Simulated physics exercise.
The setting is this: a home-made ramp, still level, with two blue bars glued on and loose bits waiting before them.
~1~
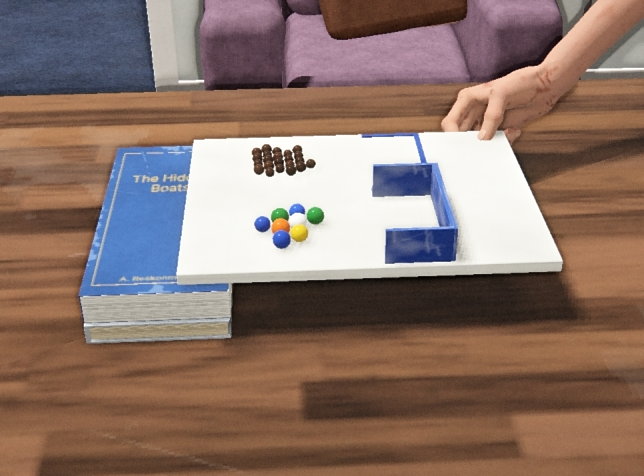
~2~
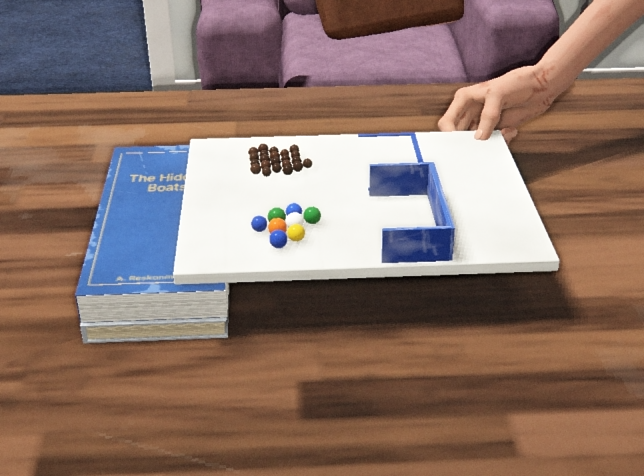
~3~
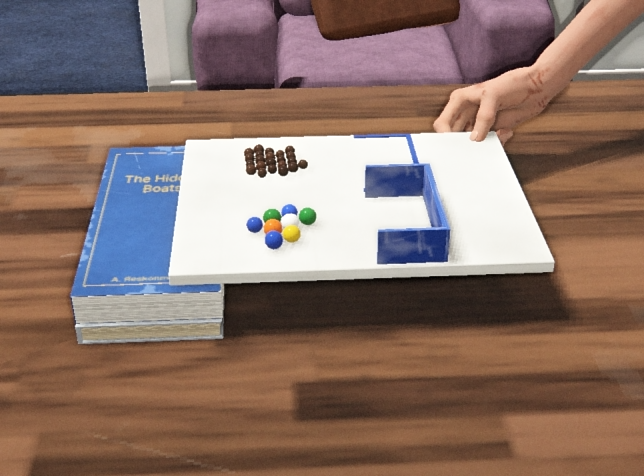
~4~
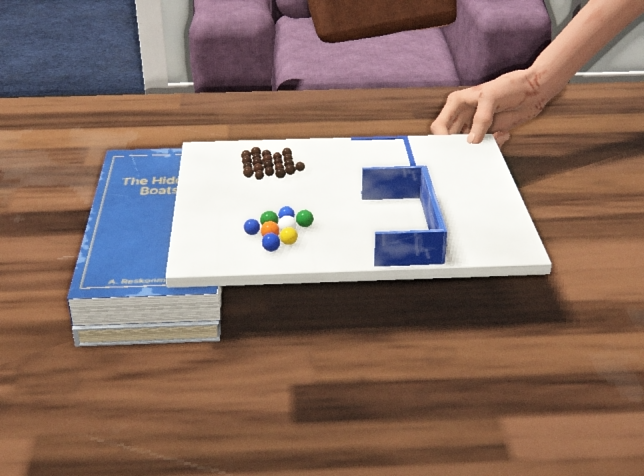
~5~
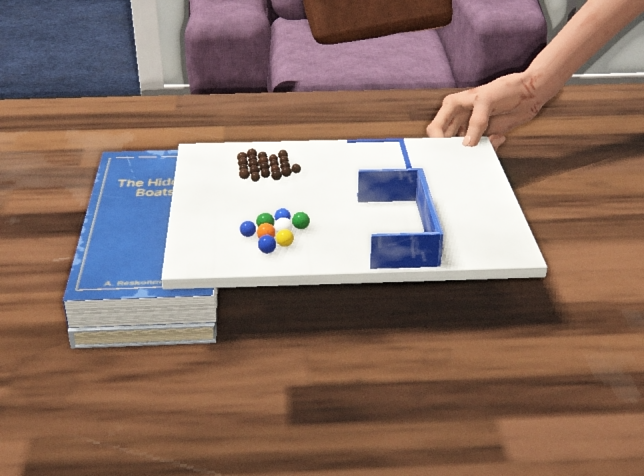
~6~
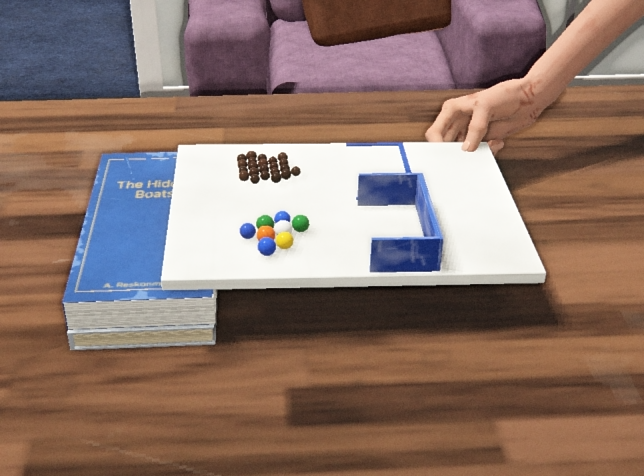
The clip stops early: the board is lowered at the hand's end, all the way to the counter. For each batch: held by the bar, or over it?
Once it settles, the front batch is held back by its bar, while the back batch makes it past its bar.
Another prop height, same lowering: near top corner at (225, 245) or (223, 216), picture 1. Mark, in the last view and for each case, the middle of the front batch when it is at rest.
Near (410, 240) in the first try and near (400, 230) in the second.
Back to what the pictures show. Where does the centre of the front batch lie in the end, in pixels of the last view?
Its centre finishes near (414, 255).
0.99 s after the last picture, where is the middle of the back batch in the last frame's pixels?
Near (445, 197).
Then, 0.38 s on from there, board sloping at 8°; front batch on its way down; back batch on its way down.
Then, 0.71 s on from there, board resting at 10°; front batch has reached its bar; back batch on its way down.
Then, 0.99 s on from there, board resting at 10°; front batch has reached its bar; back batch the bulk past its bar.
In the end, board resting at 10°; front batch gathered behind its bar; back batch all but a few past its bar.
